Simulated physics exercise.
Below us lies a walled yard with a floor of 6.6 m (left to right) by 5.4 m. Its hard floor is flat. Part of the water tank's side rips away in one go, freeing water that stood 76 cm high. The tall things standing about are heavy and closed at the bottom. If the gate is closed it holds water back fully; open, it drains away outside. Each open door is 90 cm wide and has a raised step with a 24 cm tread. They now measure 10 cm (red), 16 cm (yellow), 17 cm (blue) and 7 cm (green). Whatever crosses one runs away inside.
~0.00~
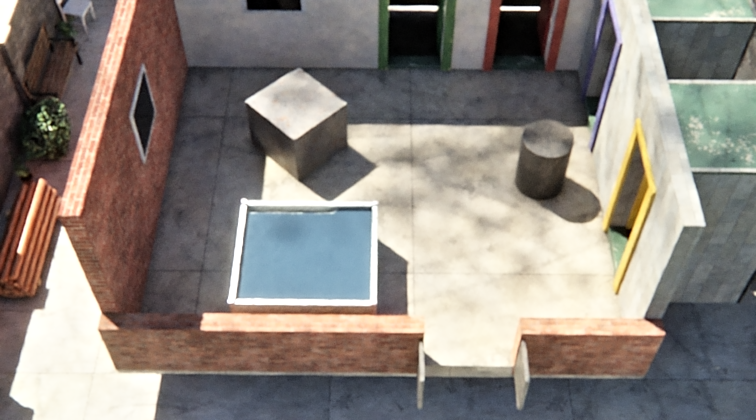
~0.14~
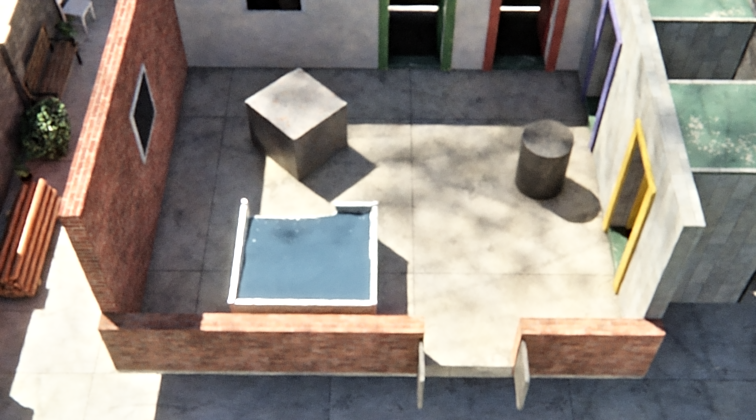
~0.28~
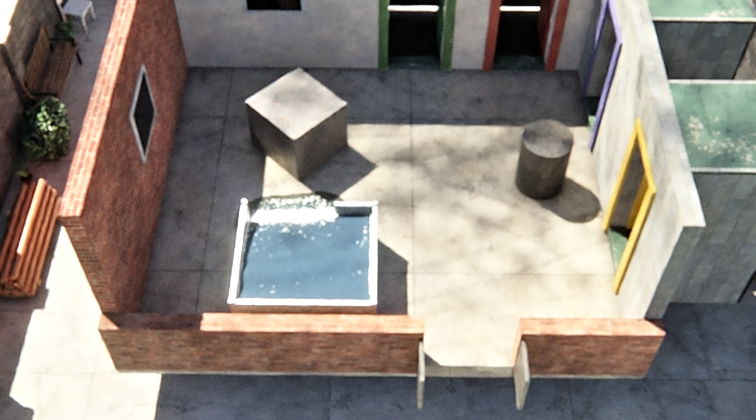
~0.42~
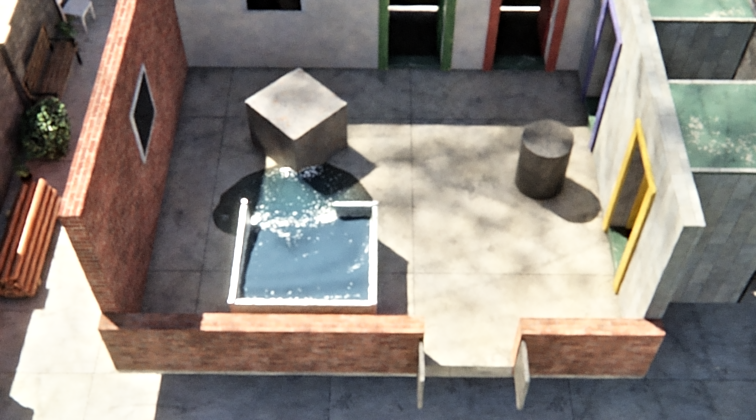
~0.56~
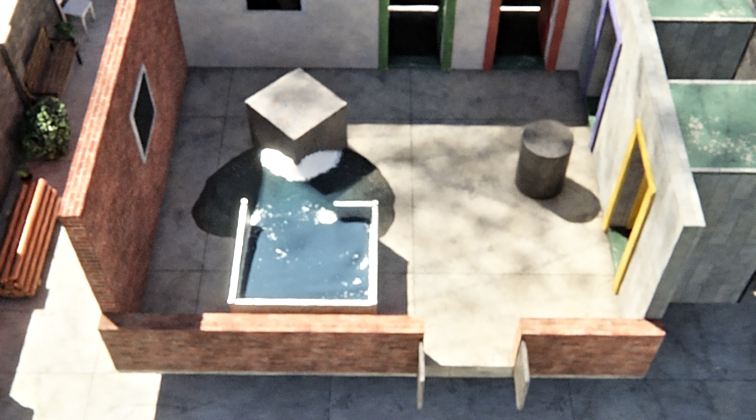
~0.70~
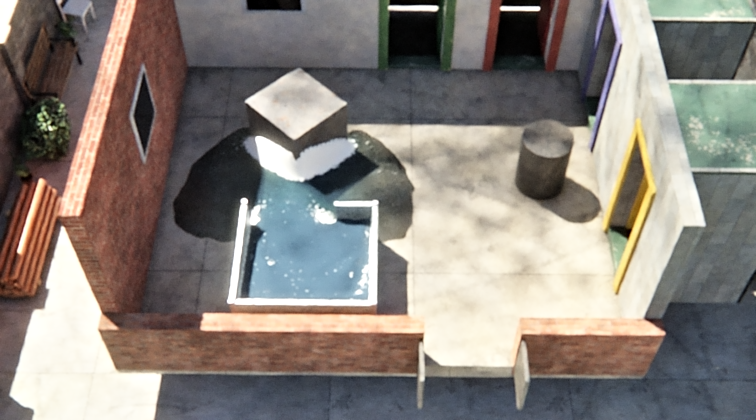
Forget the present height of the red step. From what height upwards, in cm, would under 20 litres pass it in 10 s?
Close to 11.5 cm is just enough.
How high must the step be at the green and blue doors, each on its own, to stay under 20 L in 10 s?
Roughly 7.5 cm at green and 14.5 cm at blue.
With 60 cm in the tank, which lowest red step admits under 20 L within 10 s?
About 8.5 cm.
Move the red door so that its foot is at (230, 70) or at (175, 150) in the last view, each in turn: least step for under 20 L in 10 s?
About 27 and 30 cm.
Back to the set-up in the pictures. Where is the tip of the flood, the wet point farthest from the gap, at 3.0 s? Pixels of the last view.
Near (573, 77).
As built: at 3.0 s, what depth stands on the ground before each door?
In cm: Red 10, yellow 0, blue 17, green 10.
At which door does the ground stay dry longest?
Last comes the yellow one.
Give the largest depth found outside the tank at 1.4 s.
Roughly 43 cm.
After 1.4 s water covers 30 % of the floor, deepest (43 cm) near (297, 181); it has not reached the red door.
After 3.0 s water covers 60 % of the floor, deepest (30 cm) near (185, 88); 10 cm at the red door, 1 litre in over its 10 cm step.
After 10.0 s water covers 100 % of the floor, deepest (11 cm) near (377, 336); 8 cm at the red door, 36 litres in over its 10 cm step.
At the red door as built, the water arrived by 1.9 s and peaked near 16 cm at 5.4 s.
Run again over the same 10 s with other heights there, 36 litres in over 10 cm, 7 litres over 13.5 cm. The limit of 20 litres is kept from about 11.5 cm up.
